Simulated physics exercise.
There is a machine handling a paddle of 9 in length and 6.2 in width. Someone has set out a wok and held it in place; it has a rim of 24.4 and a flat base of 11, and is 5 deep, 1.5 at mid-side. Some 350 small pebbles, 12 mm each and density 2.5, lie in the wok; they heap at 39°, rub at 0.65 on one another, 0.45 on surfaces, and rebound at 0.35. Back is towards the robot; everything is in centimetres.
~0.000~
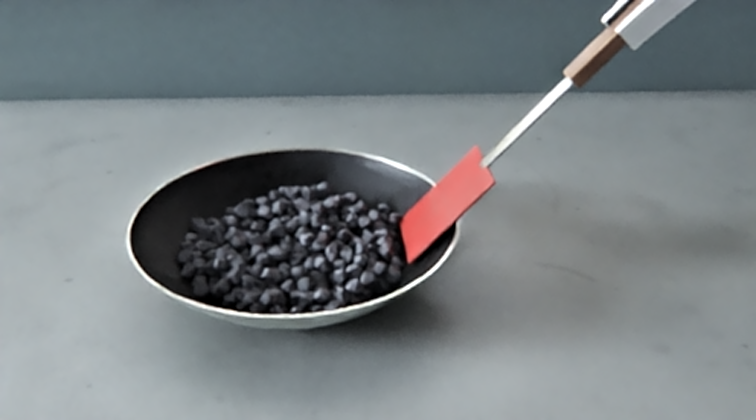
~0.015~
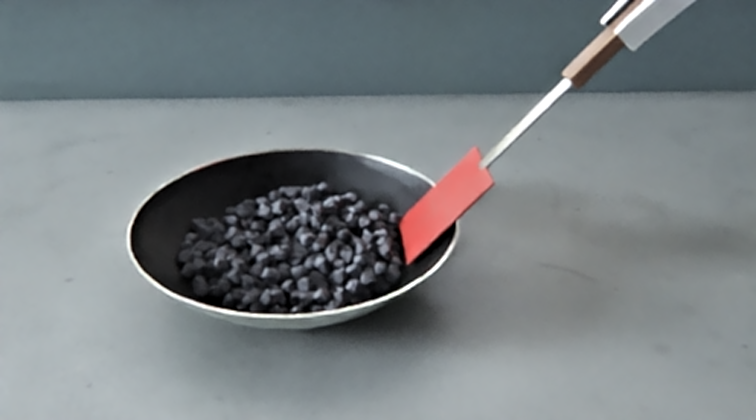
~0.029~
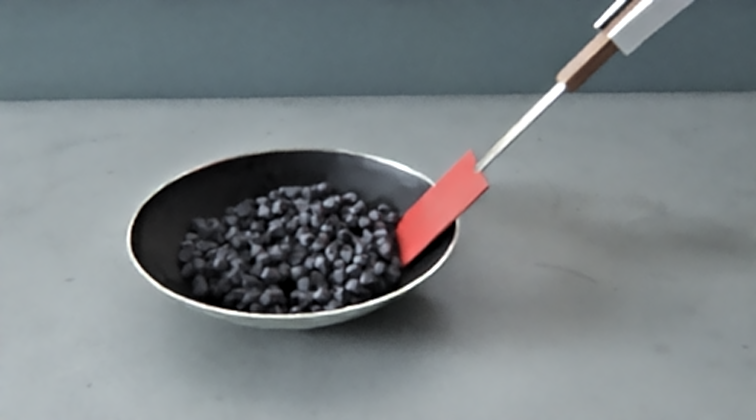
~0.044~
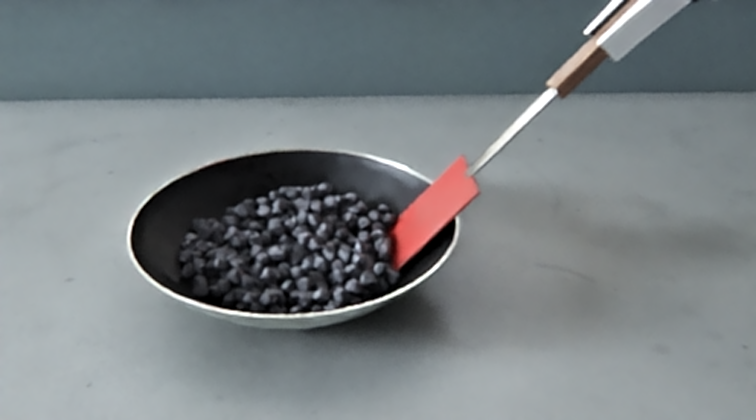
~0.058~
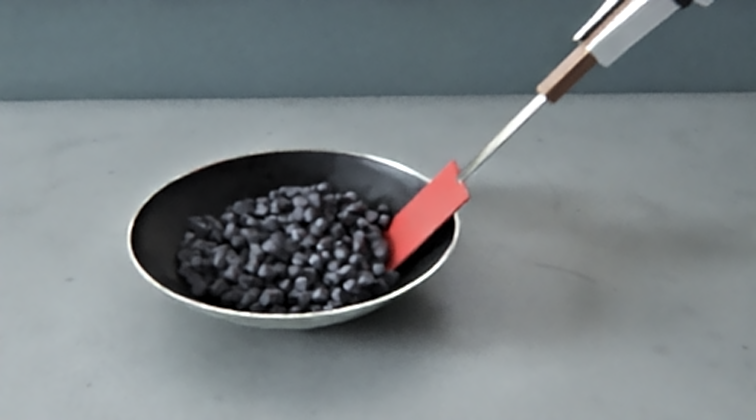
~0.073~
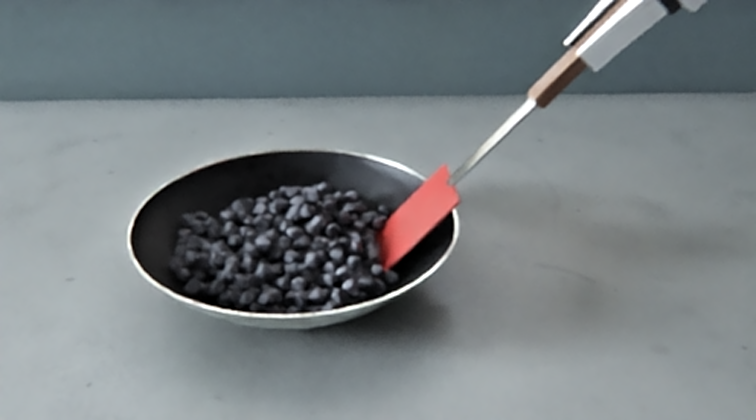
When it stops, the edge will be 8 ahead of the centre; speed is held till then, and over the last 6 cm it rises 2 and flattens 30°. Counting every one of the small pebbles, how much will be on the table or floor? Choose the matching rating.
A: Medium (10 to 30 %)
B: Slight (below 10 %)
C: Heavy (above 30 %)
Option A: Medium (10 to 30 %).
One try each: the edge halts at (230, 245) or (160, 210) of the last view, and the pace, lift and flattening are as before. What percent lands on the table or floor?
Some 5 and 35 per cent.
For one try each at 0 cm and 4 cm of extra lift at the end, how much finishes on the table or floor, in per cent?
Estimates, in order: 15 % then 20 %.
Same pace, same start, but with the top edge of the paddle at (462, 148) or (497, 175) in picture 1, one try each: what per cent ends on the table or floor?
About 20 and 20 per cent.
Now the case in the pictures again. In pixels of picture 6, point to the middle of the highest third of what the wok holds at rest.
(188, 248).
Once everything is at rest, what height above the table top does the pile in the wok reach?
It reaches about 6.5 cm.
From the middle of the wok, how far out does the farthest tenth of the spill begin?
It comes out at close to 20 centimetres.
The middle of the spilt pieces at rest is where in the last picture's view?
Roughly (89, 273).
After 0.19 s, sloping 49°, highest piece 6 above the table; 353 in the wok.
After 0.30 s, sloping 37°, highest piece 7 above the table; 343 in the wok, 2 on the table or floor, 8 on the blade or in flight.
After 0.56 s, sloping 19°, highest piece 6 above the table; 276 in the wok, 74 on the table or floor, 3 on the blade or in flight.
After 1.61 s, sloping 19°, highest piece 6 above the table; 275 in the wok, 78 on the table or floor.
In the end, 275 in the wok, 78 on the table or floor. That is 22 % on the table or floor.
